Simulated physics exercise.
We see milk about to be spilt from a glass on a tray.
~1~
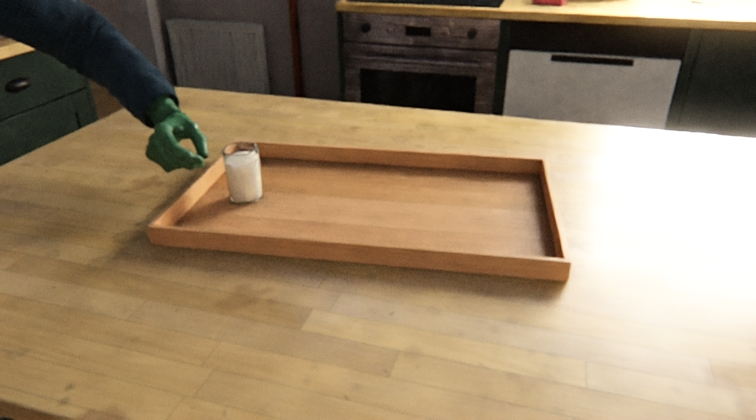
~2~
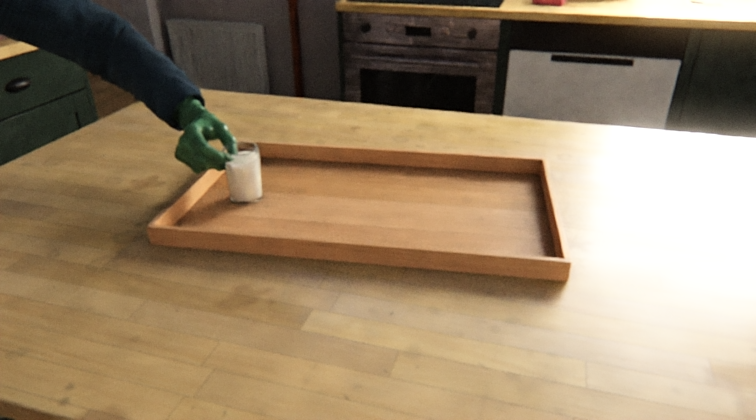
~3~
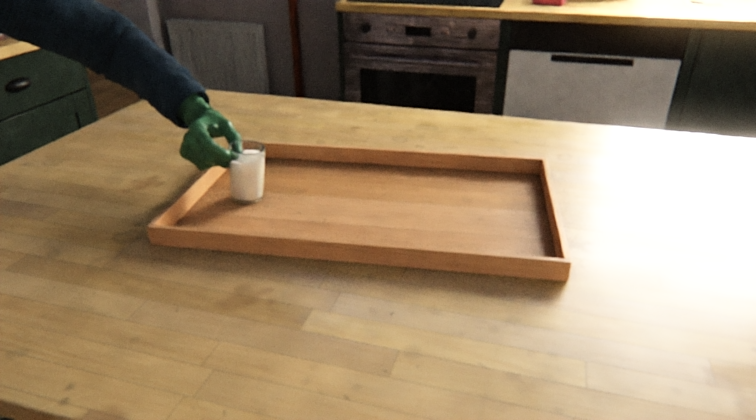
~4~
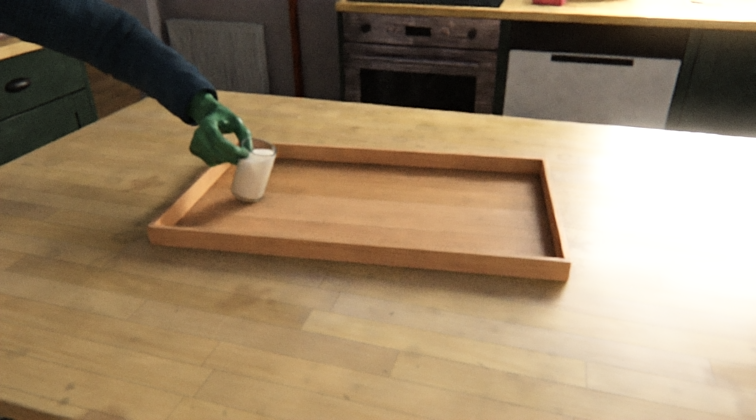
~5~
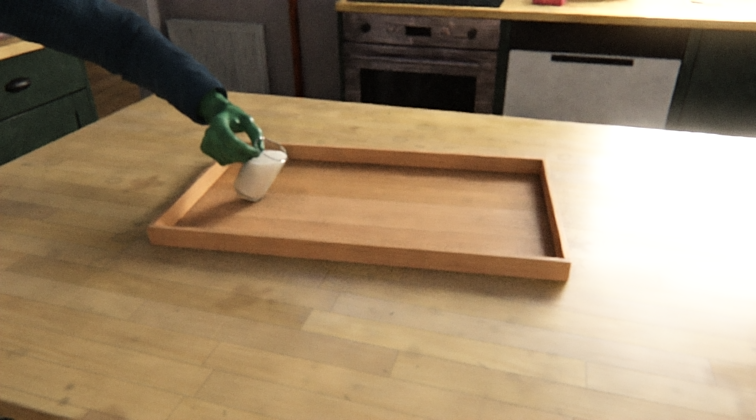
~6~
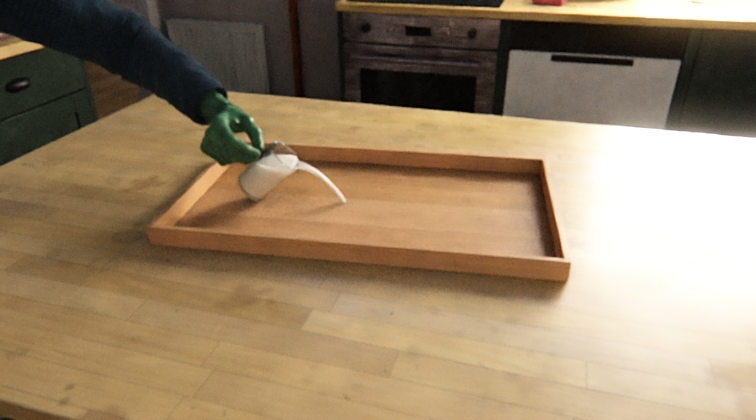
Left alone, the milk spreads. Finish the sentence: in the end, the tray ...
... holds all of it.
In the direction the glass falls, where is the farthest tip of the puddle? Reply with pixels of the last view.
At about (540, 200).
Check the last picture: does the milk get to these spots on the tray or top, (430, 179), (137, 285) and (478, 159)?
Order as given: Got to, next left alone, last left alone.
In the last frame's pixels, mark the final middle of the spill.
The centre settles near (457, 206) in the last view.
Next, the glass lies in the tray; the puddle covers about as much as a plate; the top is dry.
After that, the puddle covers about as much as a tray; the top is dry.
Finally, the puddle covers about as much as a tray; the top is dry.
